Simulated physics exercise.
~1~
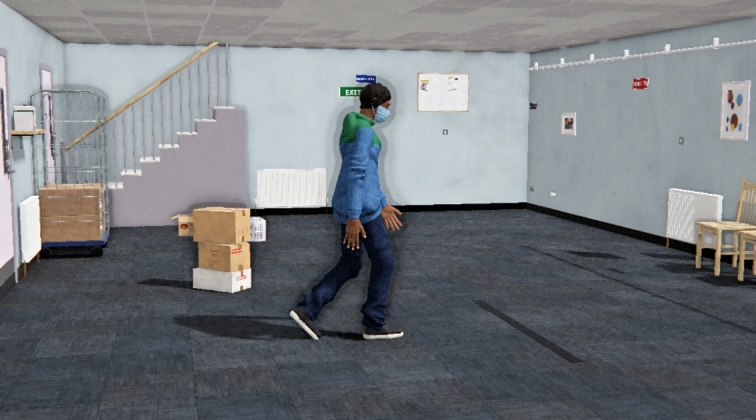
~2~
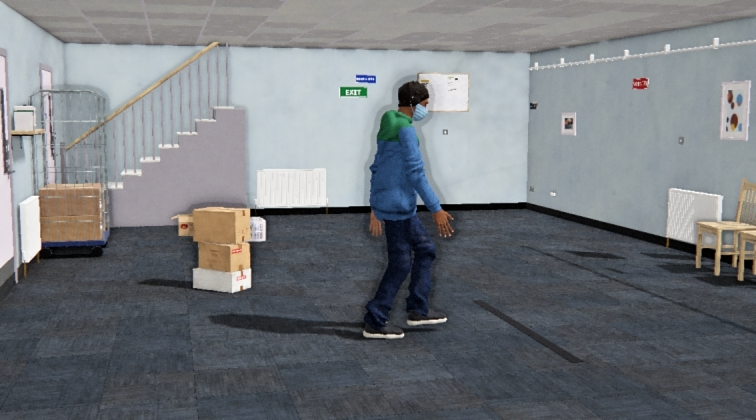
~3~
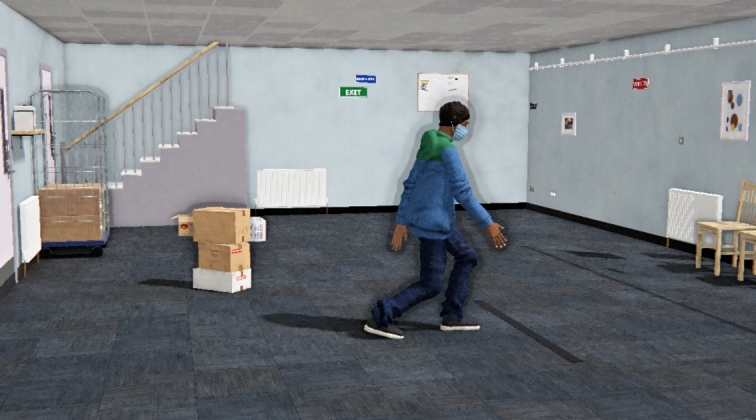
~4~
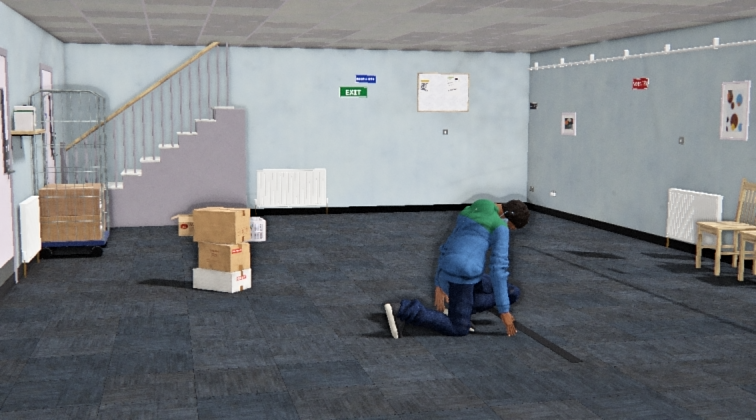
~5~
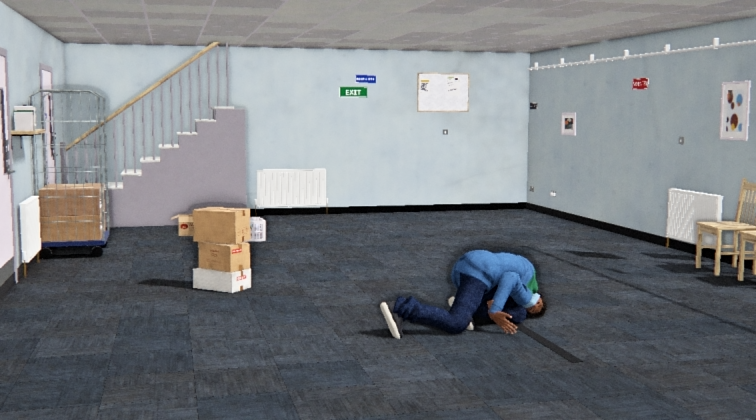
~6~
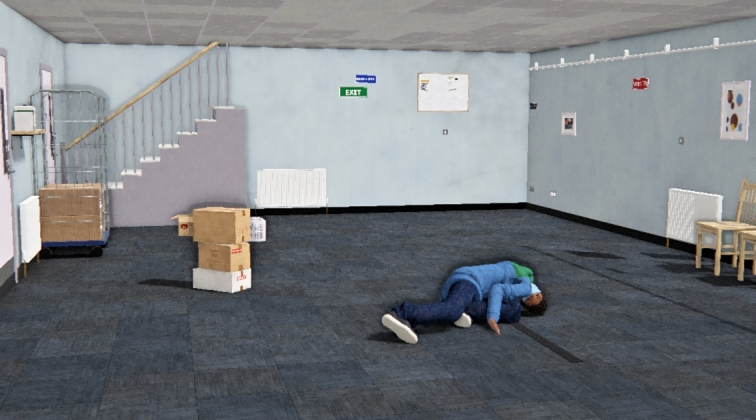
A masked person in a blue and green hooded top walked right across a carpeted room, then sank to their knees beside a black strip, pitched forward onto the floor and slumped flat, with their head ending up past the strip.
